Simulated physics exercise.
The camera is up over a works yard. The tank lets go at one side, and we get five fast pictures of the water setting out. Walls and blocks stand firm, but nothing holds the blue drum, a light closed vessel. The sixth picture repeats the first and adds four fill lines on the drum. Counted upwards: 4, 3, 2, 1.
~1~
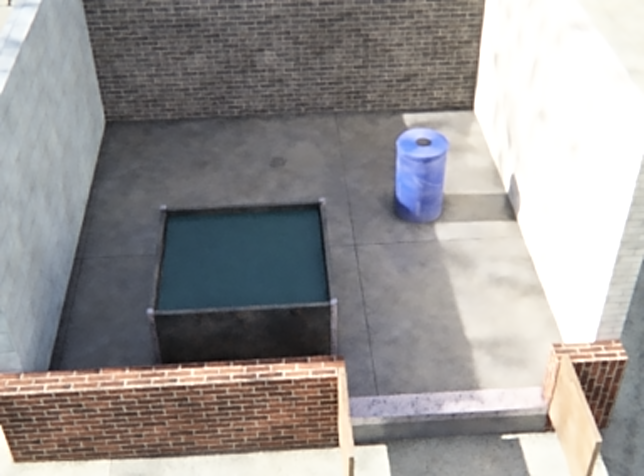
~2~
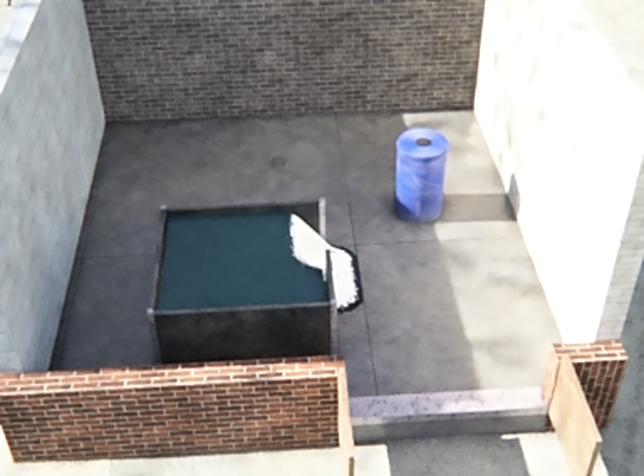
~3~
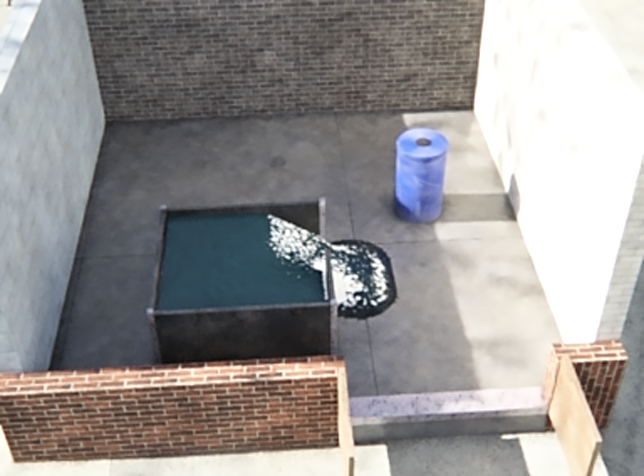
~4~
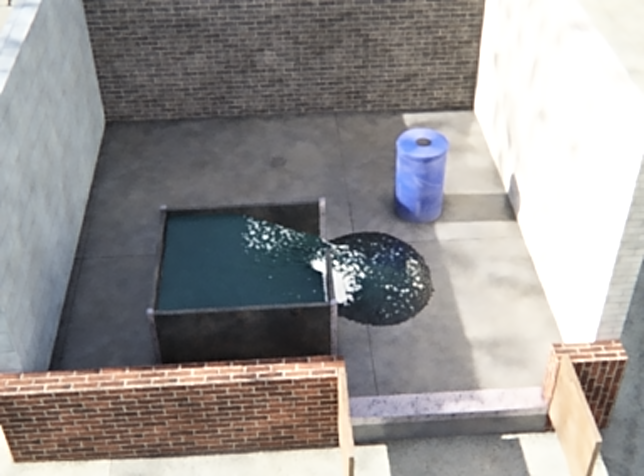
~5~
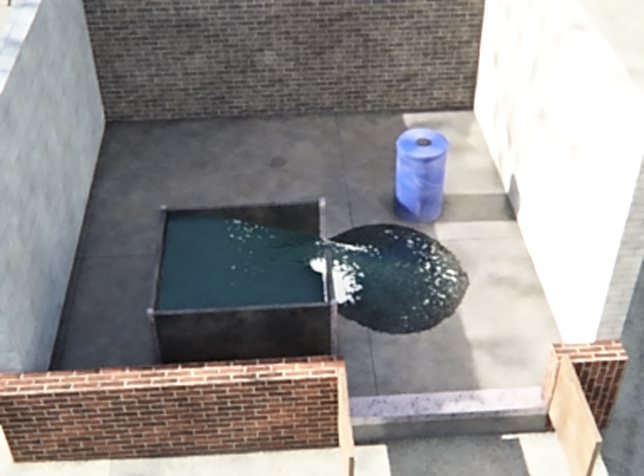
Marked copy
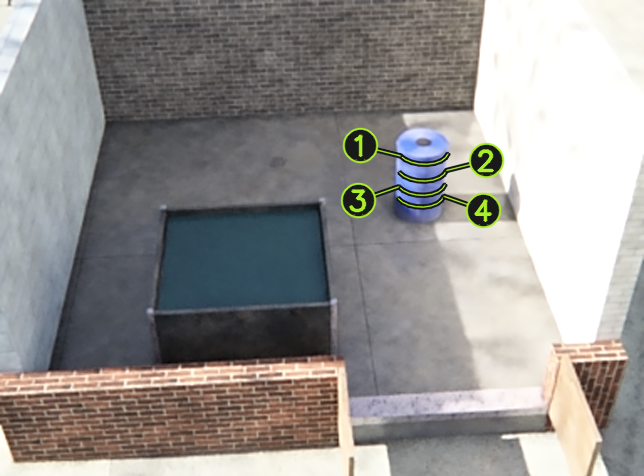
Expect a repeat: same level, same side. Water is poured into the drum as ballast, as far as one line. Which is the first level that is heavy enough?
It is 4.
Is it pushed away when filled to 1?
No, not at all.
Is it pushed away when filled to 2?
No, that is safe.
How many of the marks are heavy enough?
All four.
On the marked copy, 1 at (426, 164); 2 at (425, 181); 3 at (424, 195); 4 at (423, 207); from the bottom up 4, 3, 2, 1.
For line 1, it does not move.
For line 2, it does not move.
For line 3, it does not move.
For line 4, it shifts by a finger or two and stays.
